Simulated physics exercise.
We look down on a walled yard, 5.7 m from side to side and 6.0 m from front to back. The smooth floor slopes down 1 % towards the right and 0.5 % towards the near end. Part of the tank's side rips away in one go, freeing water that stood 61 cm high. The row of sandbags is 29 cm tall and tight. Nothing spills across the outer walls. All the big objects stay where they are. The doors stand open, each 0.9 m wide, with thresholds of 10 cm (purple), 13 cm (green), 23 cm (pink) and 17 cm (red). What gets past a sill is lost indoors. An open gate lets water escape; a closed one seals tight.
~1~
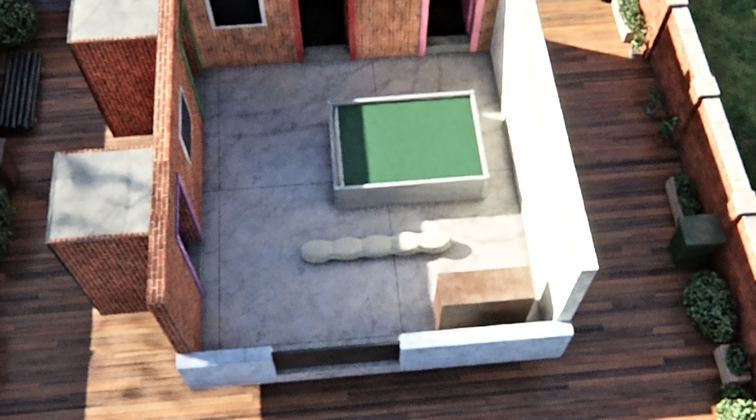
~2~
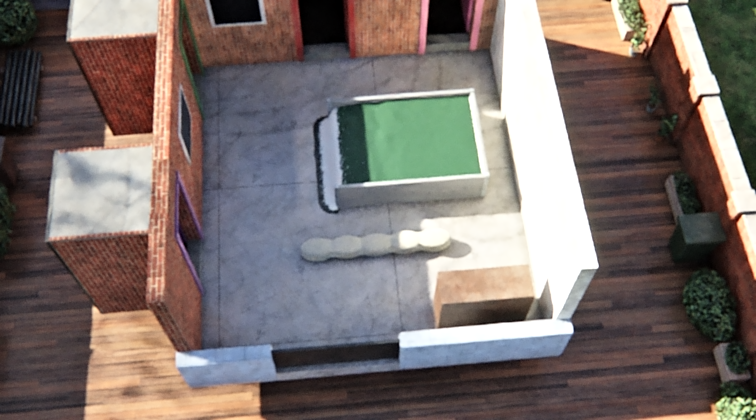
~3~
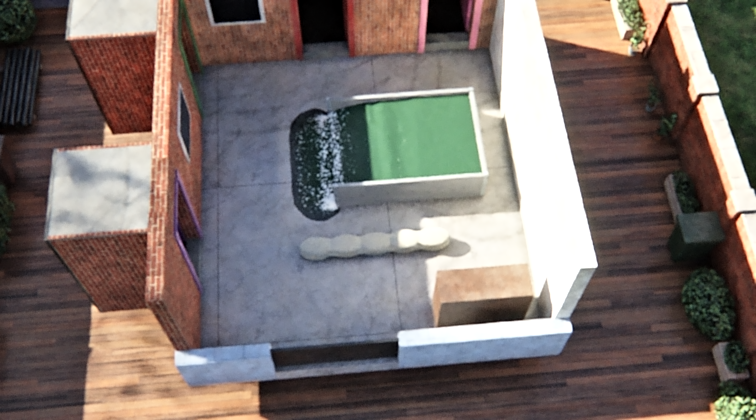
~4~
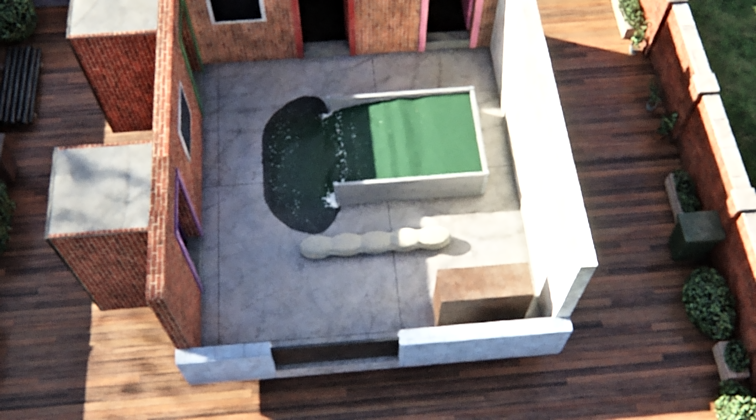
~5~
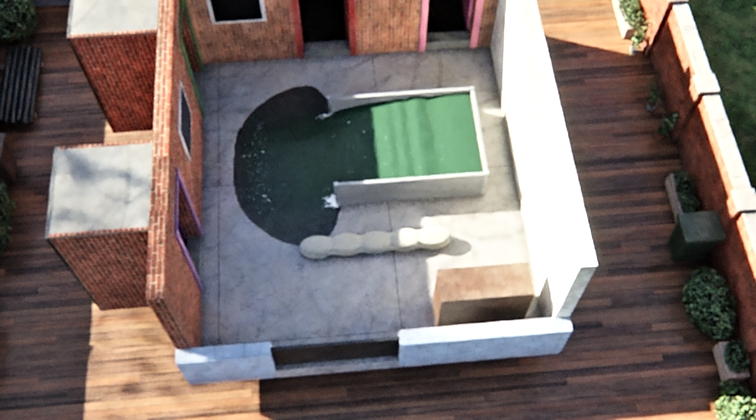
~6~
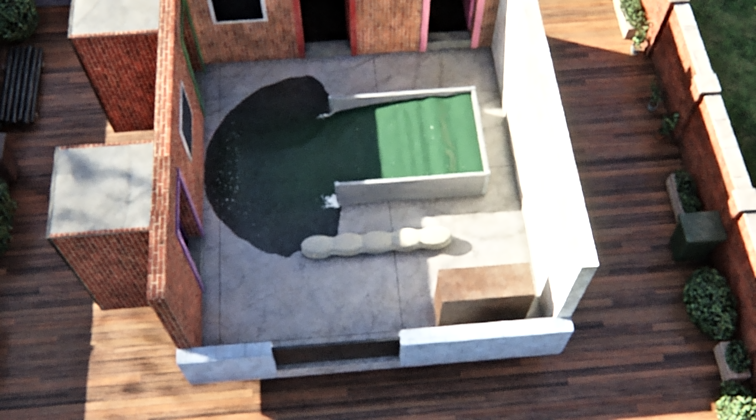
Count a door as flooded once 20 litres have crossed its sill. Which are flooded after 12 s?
The water let in: At the purple door it goes over the limit; at the green door it exceeds the limit; at the pink door it keeps below the limit; at the red door it does not reach the limit.
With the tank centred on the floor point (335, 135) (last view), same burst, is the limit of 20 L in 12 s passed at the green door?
Then: Green past it.
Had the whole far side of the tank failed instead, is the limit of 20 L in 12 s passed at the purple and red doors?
Then: Purple not over, red over.
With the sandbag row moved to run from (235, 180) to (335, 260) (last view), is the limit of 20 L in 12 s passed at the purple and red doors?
Then: Purple not over, red under.
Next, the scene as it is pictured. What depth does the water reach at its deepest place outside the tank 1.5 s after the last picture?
Roughly 37 cm.
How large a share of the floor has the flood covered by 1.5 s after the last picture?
Near 40 per cent is wet.
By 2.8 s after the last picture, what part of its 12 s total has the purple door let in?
About 85 per cent.
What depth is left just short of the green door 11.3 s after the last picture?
Some 1.5 cm.
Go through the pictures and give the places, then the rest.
The first frame shows the tank at (406, 141) is whole and still, 61 cm deep.
In the second frame, the front is at (336, 211), 1.0 m from the gap at (335, 158); 0.3 m2 of floor is under water; 61 cm left at the back of the tank.
In the third frame, water pours out at (335, 157) and has run 1.2 m, to (311, 214); typically 10 cm deep outside, 61 cm at the tank's back.
In the fourth frame, water pours out at (335, 156) and has run 1.5 m, to (292, 223); typically 8 cm deep outside, 61 cm at the tank's back.
In the fifth frame, the front is at (254, 217), 1.8 m from the gap at (335, 156); 4.3 m2 of floor is under water; 61 cm left at the back of the tank.
In the sixth frame, water pours out at (336, 156) and has run 2.3 m, to (211, 190); typically 6 cm deep outside, 61 cm at the tank's back.
Then, 0.7 s after the last picture water covers 35 % of the floor and is deepest (36 cm) near (214, 179); purple door 15 cm at the sill, 0 L in, green door 16 cm at the sill, 0 L in, pink door not reached, red door not reached.
Then, 1.5 s after the last picture water covers 40 % of the floor and is deepest (37 cm) near (205, 75); purple door 19 cm at the sill, 14 L in, green door 24 cm at the sill, 8 L in, pink door not reached, red door 1 cm at the sill, 0 L in.
Then, 2.8 s after the last picture water covers 55 % of the floor and is deepest (31 cm) near (202, 362); purple door 14 cm at the sill, 45 L in, green door 25 cm at the sill, 71 L in, pink door not reached, red door 8 cm at the sill, 0 L in.
Then, 6.3 s after the last picture water covers 90 % of the floor and is deepest (21 cm) near (543, 334); purple door 9 cm at the sill, 53 L in, green door 7 cm at the sill, 112 L in, pink door 14 cm at the sill, 0 L in, red door 7 cm at the sill, 0 L in.
Then, 11.3 s after the last picture water covers 95 % of the floor and is deepest (16 cm) near (532, 335); purple door 9 cm at the sill, 53 L in, green door 1 cm at the sill, 112 L in, pink door 11 cm at the sill, 0 L in, red door 9 cm at the sill, 0 L in.
